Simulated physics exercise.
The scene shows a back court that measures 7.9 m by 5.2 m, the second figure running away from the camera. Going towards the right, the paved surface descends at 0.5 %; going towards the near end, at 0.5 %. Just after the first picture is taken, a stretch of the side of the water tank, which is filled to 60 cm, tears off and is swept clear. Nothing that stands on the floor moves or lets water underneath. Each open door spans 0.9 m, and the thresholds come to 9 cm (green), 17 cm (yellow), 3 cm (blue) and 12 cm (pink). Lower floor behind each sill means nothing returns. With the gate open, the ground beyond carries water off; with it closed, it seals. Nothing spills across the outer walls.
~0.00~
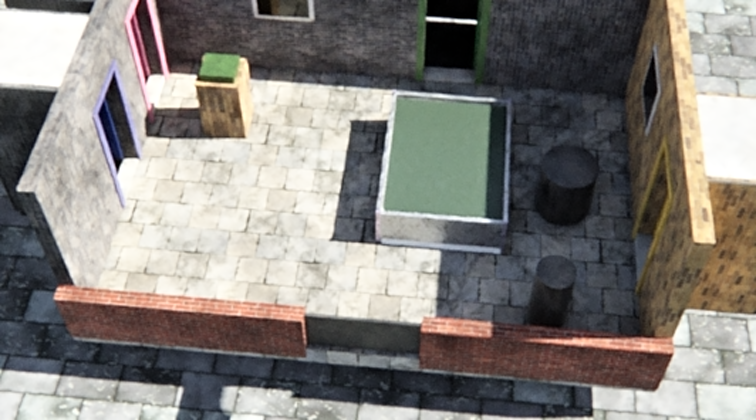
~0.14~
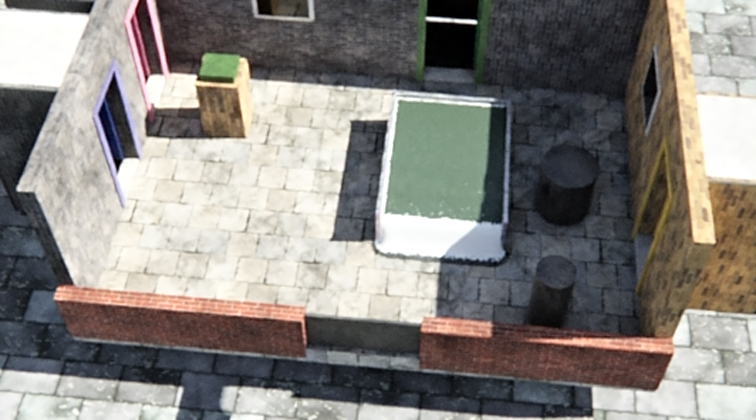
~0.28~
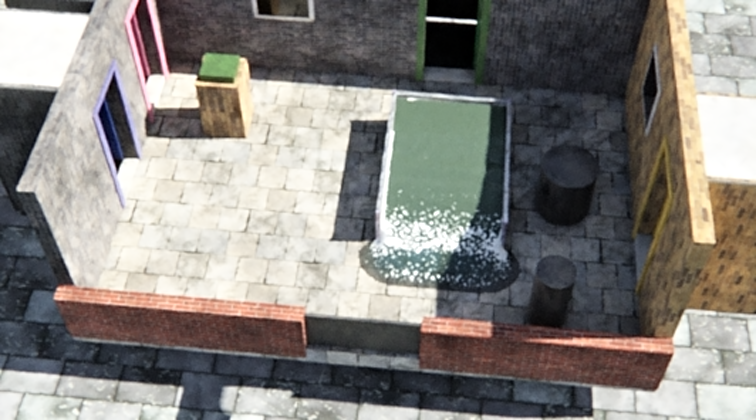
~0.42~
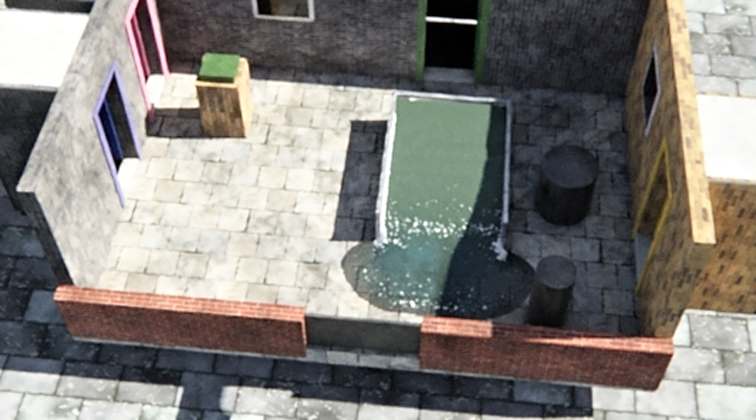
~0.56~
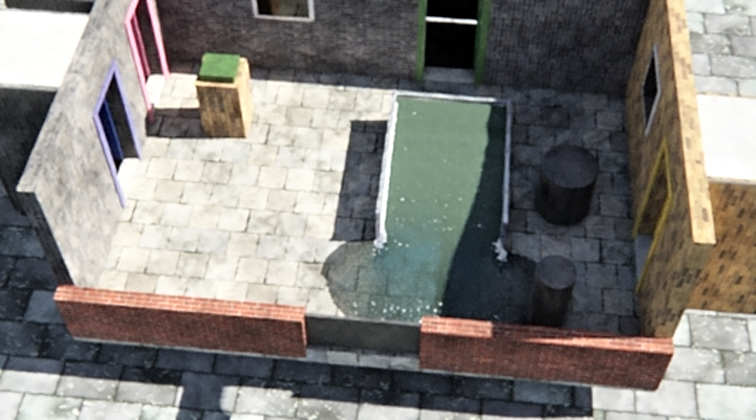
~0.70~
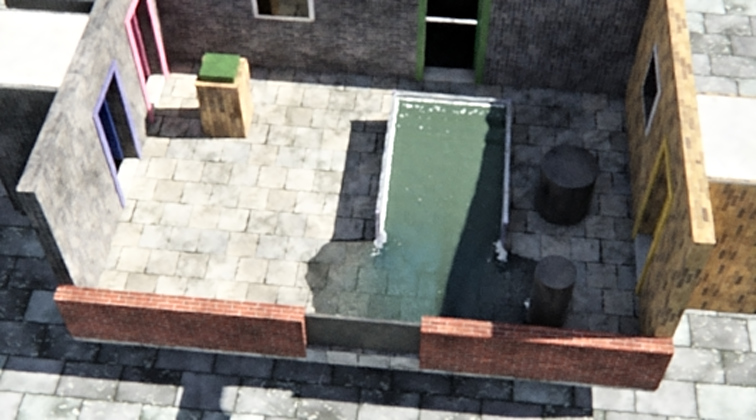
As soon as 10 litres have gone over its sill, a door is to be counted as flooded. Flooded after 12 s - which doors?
The green door is going to hold within the limit; the yellow door is going to hold within the limit; the blue door is going to break the limit; the pink door is going to hold within the limit.
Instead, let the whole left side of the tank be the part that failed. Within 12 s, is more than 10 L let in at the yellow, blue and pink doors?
Yellow door doesn't reach it, blue door surpasses it, pink door surpasses it.
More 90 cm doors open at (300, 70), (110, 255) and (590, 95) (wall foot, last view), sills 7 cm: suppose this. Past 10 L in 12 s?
Door 1: Lower; door 2: Higher; door 3: Higher.
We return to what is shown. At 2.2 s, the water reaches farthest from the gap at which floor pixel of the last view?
That lands around (126, 317) in the last picture.
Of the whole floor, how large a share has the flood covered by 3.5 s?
Wet share: Near 50 percent.
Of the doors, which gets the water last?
Green.
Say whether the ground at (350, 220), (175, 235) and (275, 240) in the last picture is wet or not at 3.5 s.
Untouched, soaked, soaked.
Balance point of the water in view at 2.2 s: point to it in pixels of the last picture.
Near (436, 259).
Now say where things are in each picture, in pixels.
The water tank at (447, 157) is whole and still, 60 cm deep, in the first frame.
Water pours out at (440, 234) and has run 1.0 m, to (502, 257); typically 11 cm deep outside, 60 cm at the water tank's back, in the second frame.
The front is at (513, 272), 1.2 m from the gap at (440, 236); 1.5 m2 of floor is under water; 60 cm left at the back of the water tank, in the third frame.
The front is at (517, 299), 1.5 m from the gap at (440, 237); 2.7 m2 of floor is under water; 60 cm left at the back of the water tank, in the fourth frame.
Water pours out at (440, 237) and has run 1.9 m, to a hidden place; typically 7 cm deep outside, 60 cm at the water tank's back, in the fifth frame.
The front is at a hidden place, 2.2 m from the gap at (440, 237); 5.0 m2 of floor is under water; 55 cm left at the back of the water tank, in the sixth frame.
After 1.4 s water covers 20 % of the floor and is deepest (42 cm) near (426, 345); green door not reached, yellow door not reached, blue door not reached, pink door not reached.
After 2.2 s water covers 30 % of the floor and is deepest (40 cm) near (439, 346); green door not reached, yellow door 4 cm at the sill, 0 L in, blue door not reached, pink door not reached.
After 3.5 s water covers 50 % of the floor and is deepest (27 cm) near (632, 364); green door not reached, yellow door 11 cm at the sill, 0 L in, blue door 7 cm at the sill, 0 L in, pink door not reached.
After 7.0 s water covers 90 % of the floor and is deepest (16 cm) near (165, 83); green door 4 cm at the sill, 0 L in, yellow door 11 cm at the sill, 3 L in, blue door 6 cm at the sill, 50 L in, pink door 10 cm at the sill, 0 L in.
After 12.0 s water covers 100 % of the floor and is deepest (14 cm) near (339, 326); green door 9 cm at the sill, 0 L in, yellow door 7 cm at the sill, 3 L in, blue door 5 cm at the sill, 69 L in, pink door 5 cm at the sill, 1 L in.
